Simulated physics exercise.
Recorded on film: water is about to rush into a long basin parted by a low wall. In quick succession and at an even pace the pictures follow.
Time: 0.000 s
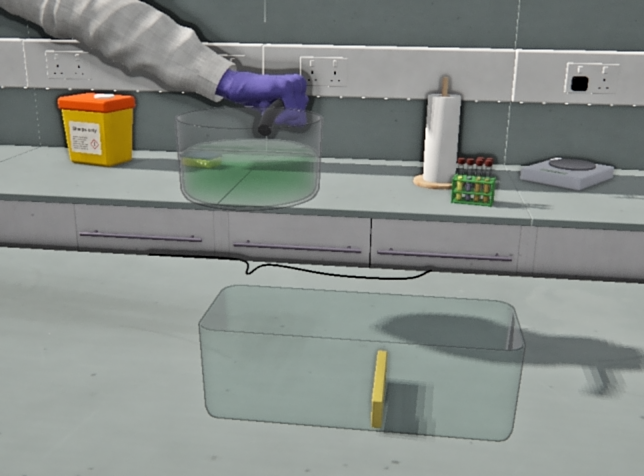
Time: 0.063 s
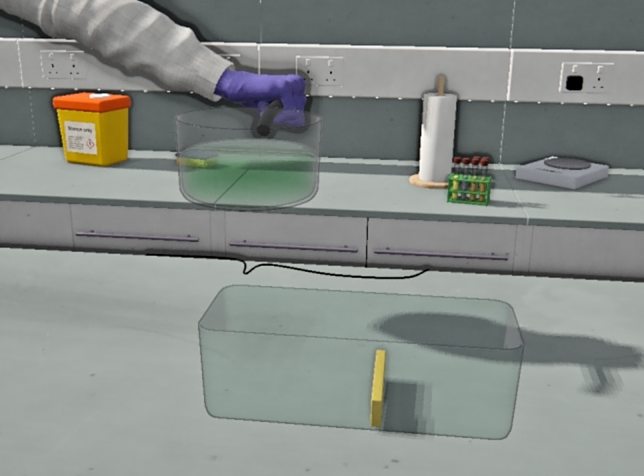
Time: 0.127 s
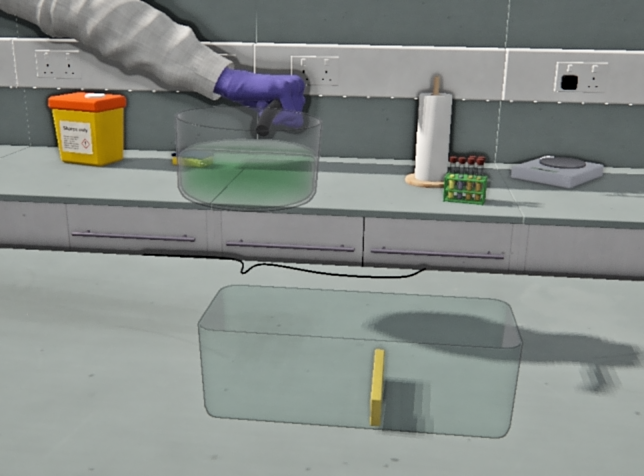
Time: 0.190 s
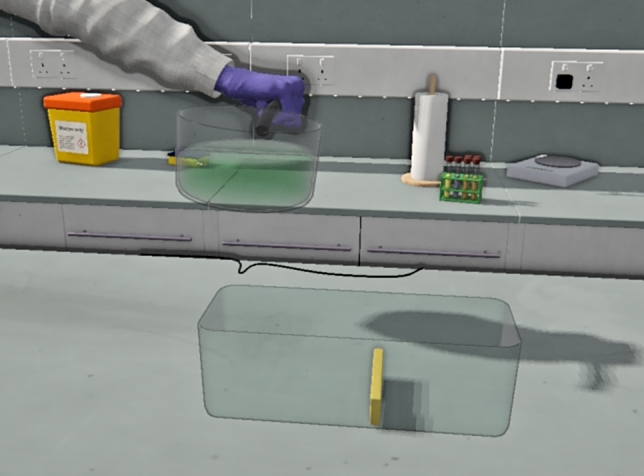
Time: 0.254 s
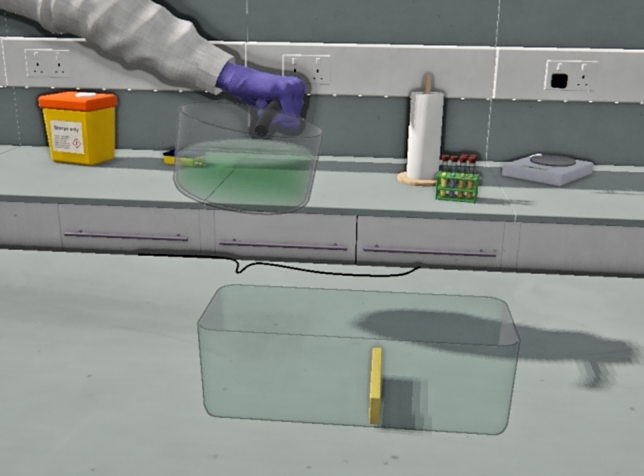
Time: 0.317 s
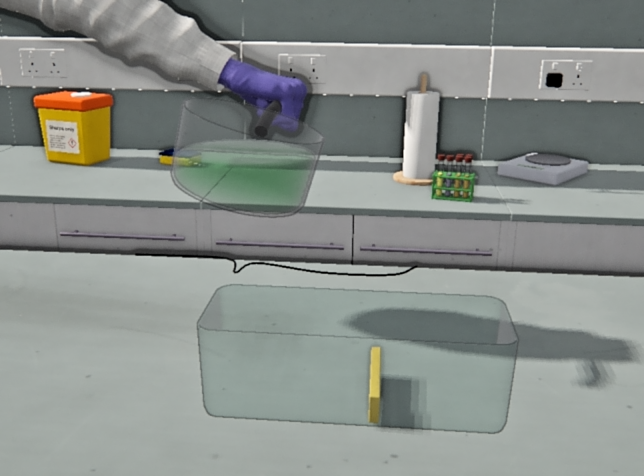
A round, clear container of green-tinted water, beneath a purple-gloved hand on a grey-sleeved arm, starts upright and gradually tilts down to the right, above a still, long clear basin with a low yellow wall inside.
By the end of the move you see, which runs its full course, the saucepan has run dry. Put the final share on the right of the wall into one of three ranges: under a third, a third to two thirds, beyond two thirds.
Range: A third to two thirds.
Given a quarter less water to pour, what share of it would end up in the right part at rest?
Around 25 percent, more or less.
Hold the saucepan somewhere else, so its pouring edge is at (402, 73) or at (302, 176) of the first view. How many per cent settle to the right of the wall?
80 and 10 in a hundred.
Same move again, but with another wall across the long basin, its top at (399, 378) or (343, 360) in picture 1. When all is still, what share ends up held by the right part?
The first placement gives around 20 percent, the second 90 percent.
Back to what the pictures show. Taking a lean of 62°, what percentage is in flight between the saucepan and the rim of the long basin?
25 in a hundred.
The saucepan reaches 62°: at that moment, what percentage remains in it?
75 %.
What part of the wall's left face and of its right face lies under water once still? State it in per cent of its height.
Left of the wall 50 %, right of the wall 60 %.
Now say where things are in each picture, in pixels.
In the first frame, it leans 0°; its right rim is at (321, 121); the water meets the walls at (185, 148) and (318, 154); the long basin's rim runs from (212, 307) to (519, 327); the wall's top is at (380, 376).
In the second frame, it leans 1°; its right rim is at (320, 122); the water meets the walls at (184, 149) and (318, 153).
In the third frame, it leans 2°; its right rim is at (321, 125); the water meets the walls at (184, 148) and (317, 155).
In the fourth frame, it leans 5°; its right rim is at (322, 129); the water meets the walls at (184, 149) and (316, 155).
In the fifth frame, it leans 10°; its right rim is at (322, 135); the water meets the walls at (182, 148) and (317, 155).
In the sixth frame, it leans 15°; its right rim is at (323, 142); the water meets the walls at (180, 150) and (316, 156).
A moment on, the saucepan is tipped part way and 75 per cent is still to pour, 2 is left of the wall and 0 right of it.
Next, the saucepan is tipped on its side and 24 per cent is still to pour, 18 is left of the wall and 38 right of it.
Then the saucepan is tipped on its side and 5 per cent is still to pour, 47 is left of the wall and 42 right of it.
Later the saucepan is tipped on its side and 1 per cent is still to pour, 54 is left of the wall and 43 right of it.
Finally, 55 per cent lies left of the wall, 44 right of it and 2 outside.
